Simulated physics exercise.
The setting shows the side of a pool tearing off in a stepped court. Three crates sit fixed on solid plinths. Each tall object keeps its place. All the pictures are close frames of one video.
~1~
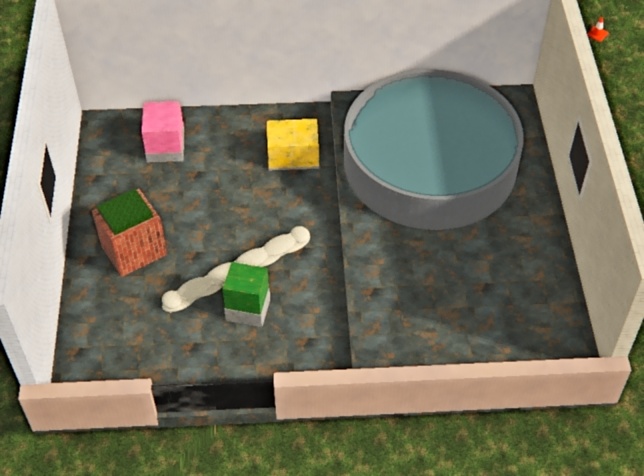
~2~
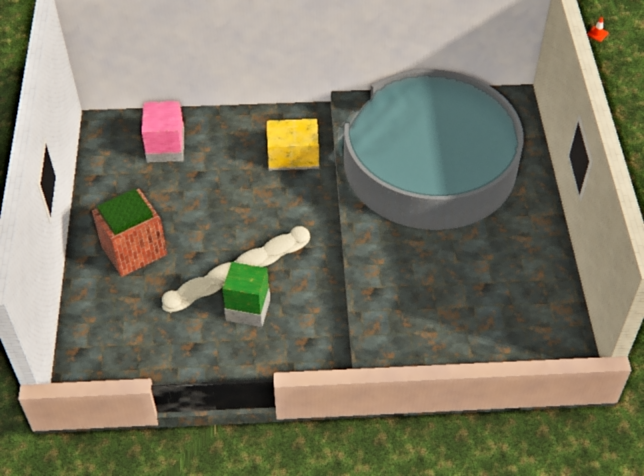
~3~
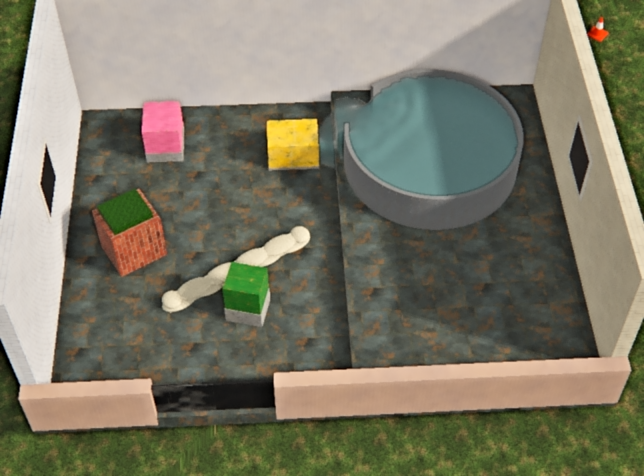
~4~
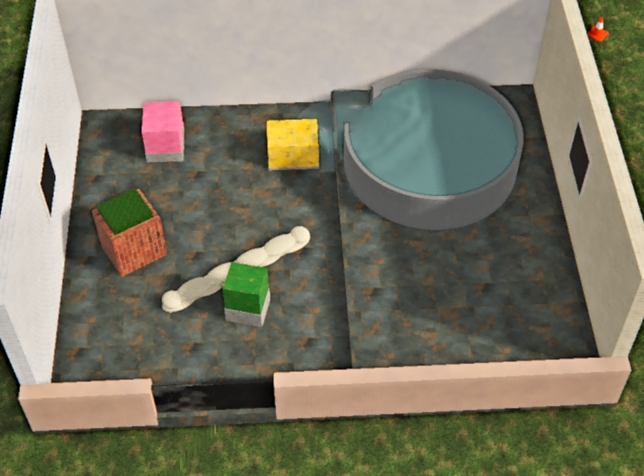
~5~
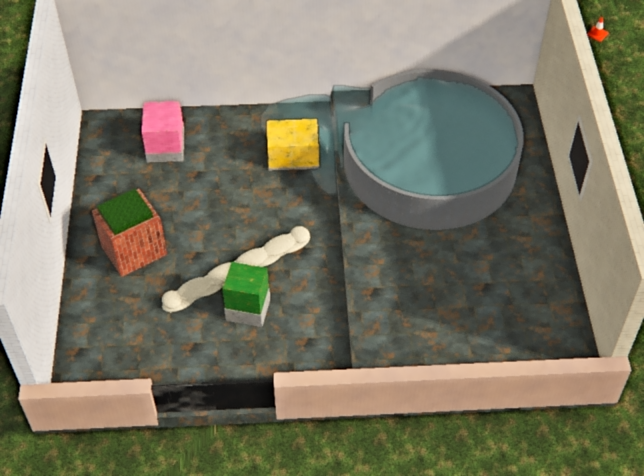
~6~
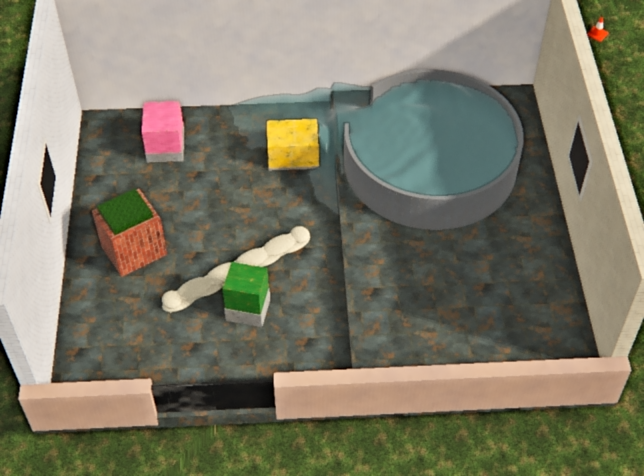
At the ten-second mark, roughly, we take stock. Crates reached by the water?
As I see it, the green crate stays above the water. The pink crate is not above the water. The yellow crate is not above the water.
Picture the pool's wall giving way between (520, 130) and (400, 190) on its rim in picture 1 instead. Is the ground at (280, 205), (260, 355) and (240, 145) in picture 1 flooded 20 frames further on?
Those three places would be still unsoaked, soaking and still unsoaked, in that order.
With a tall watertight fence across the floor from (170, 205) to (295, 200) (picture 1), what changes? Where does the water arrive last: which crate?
The green-painted one.
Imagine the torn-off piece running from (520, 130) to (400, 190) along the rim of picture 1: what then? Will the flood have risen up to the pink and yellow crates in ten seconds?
In my view the pink crate is never reached, and the yellow crate gets reached.
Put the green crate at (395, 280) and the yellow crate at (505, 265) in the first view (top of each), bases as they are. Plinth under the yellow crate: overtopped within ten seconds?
Note: The yellow crate stays out of reach.
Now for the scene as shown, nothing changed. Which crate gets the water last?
My pick is the green one.
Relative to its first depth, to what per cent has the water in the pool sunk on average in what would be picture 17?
About 70 %.
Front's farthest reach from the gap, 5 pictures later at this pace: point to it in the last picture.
Roughly (82, 116).
A moment on, water covers 15 % of the floor; the green crate not reached, the pink crate water round its plinth, the yellow crate water round its plinth.
Next, water covers 25 % of the floor; the green crate not reached, the pink crate water round its plinth, the yellow crate water round its plinth.
Then, water covers 45 % of the floor; the green crate water round its plinth, the pink crate water round its plinth, the yellow crate water round its plinth.
Later, water covers 65 % of the floor; the green crate water round its plinth, the pink crate water round its plinth, the yellow crate water round its plinth.
In the end, water covers 70 % of the floor; the green crate stayed above the water, the pink crate was topped, the yellow crate was topped.
